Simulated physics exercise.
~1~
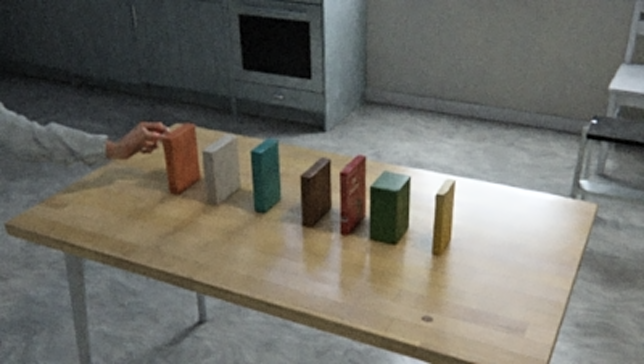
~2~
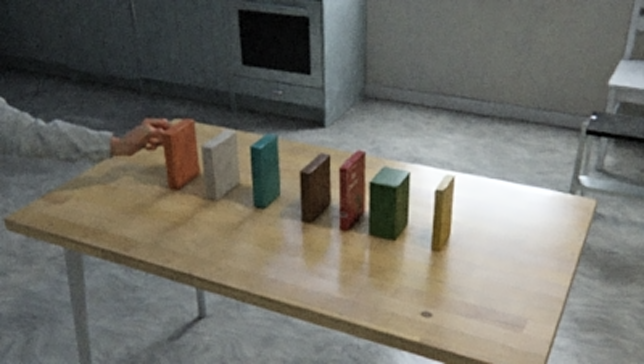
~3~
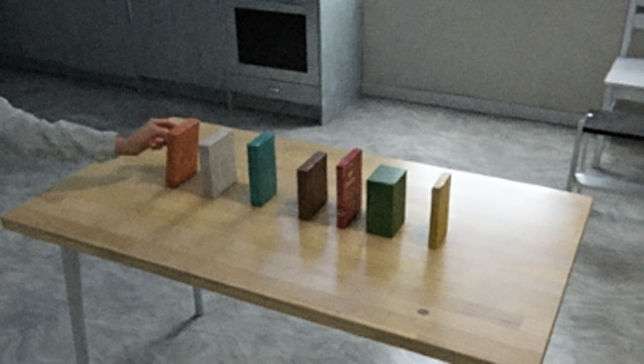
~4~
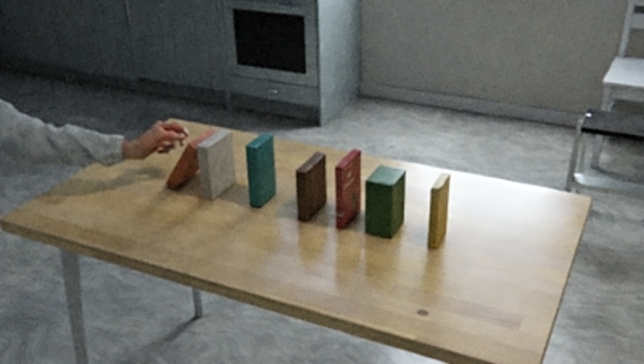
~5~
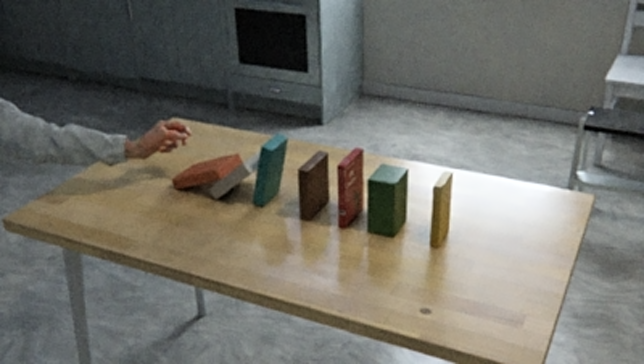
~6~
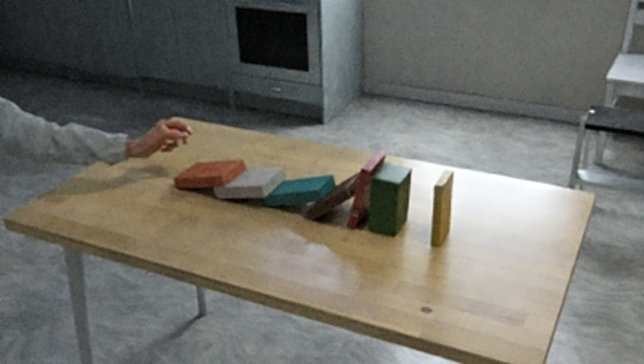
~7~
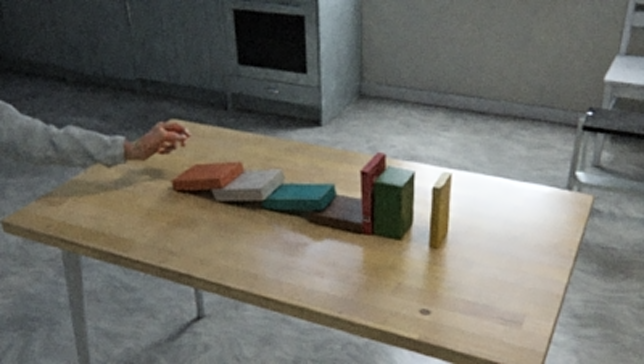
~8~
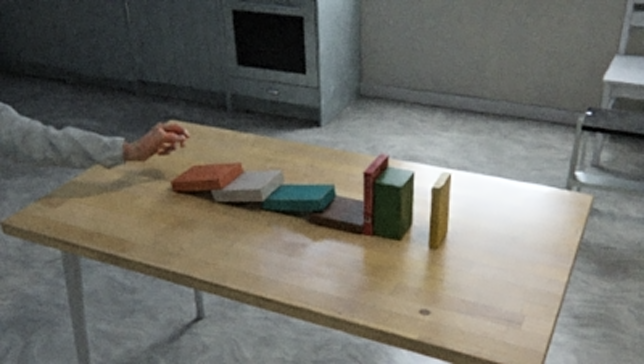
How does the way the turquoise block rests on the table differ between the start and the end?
At the start the turquoise block stands upright in the row, and at the end it lies on its side on the table.
An orange block tipped over to the right from beside a person's fingertips, knocking down the white, turquoise and brown ones in turn; the red one was pushed against the green block, and both stayed standing, as did the yellow one.
